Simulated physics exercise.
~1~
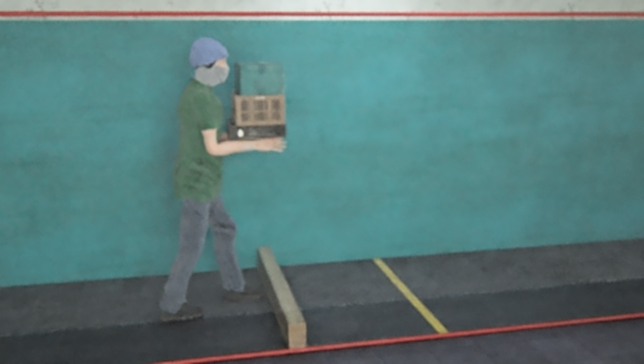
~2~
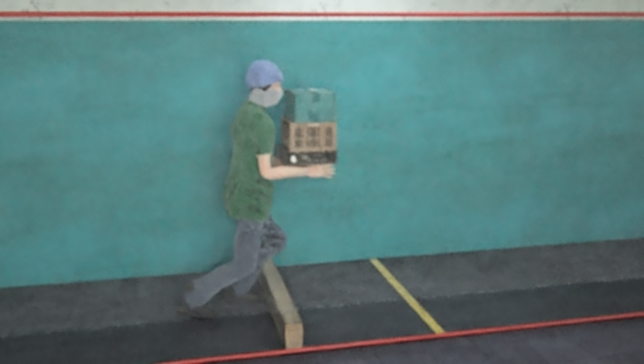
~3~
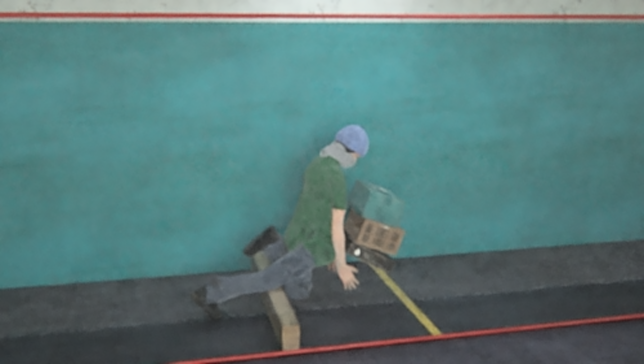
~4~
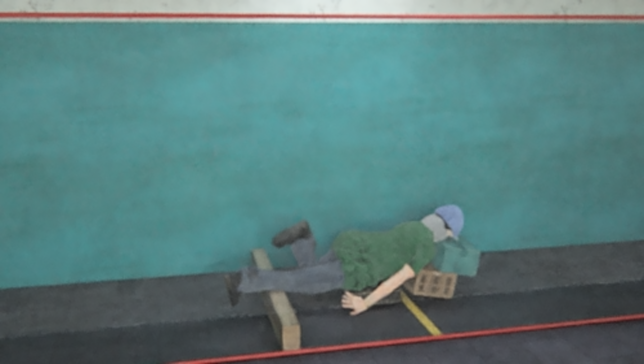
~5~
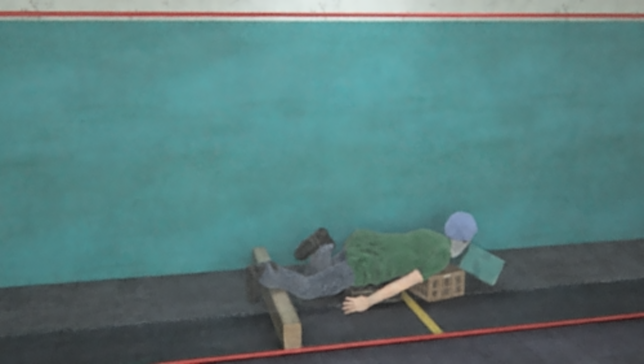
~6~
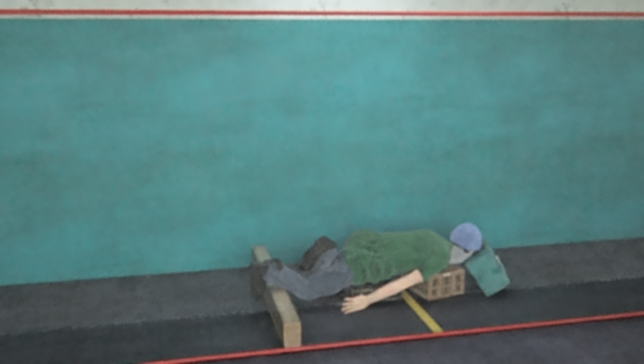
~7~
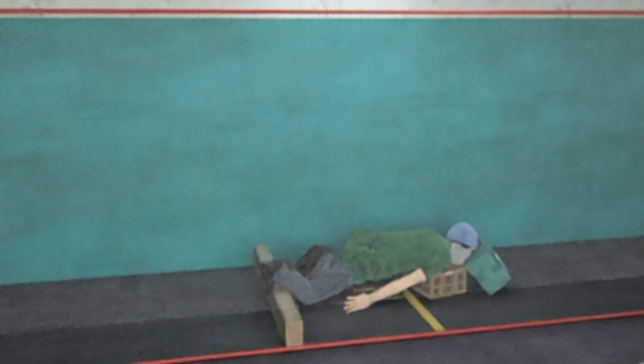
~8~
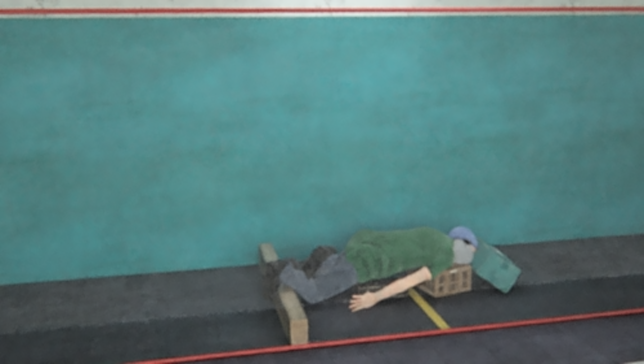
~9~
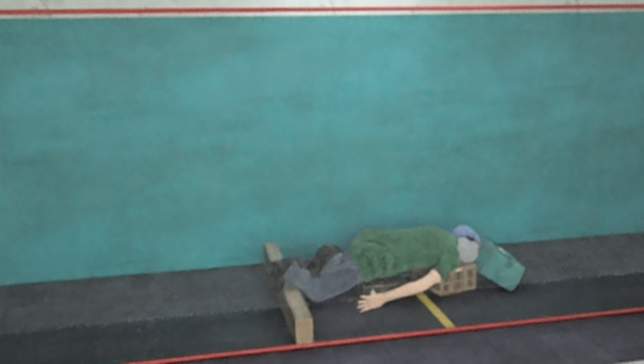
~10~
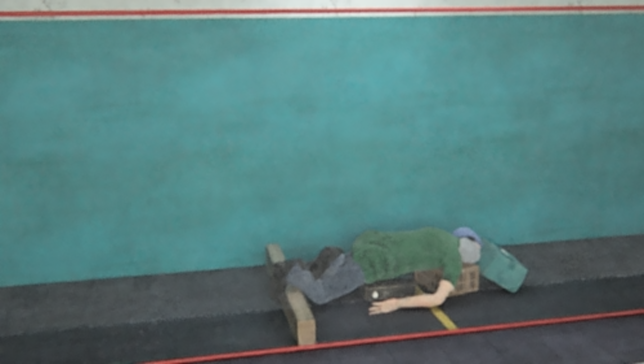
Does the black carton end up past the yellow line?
No, the black carton comes to rest before the yellow line, low down beneath the fallen person.
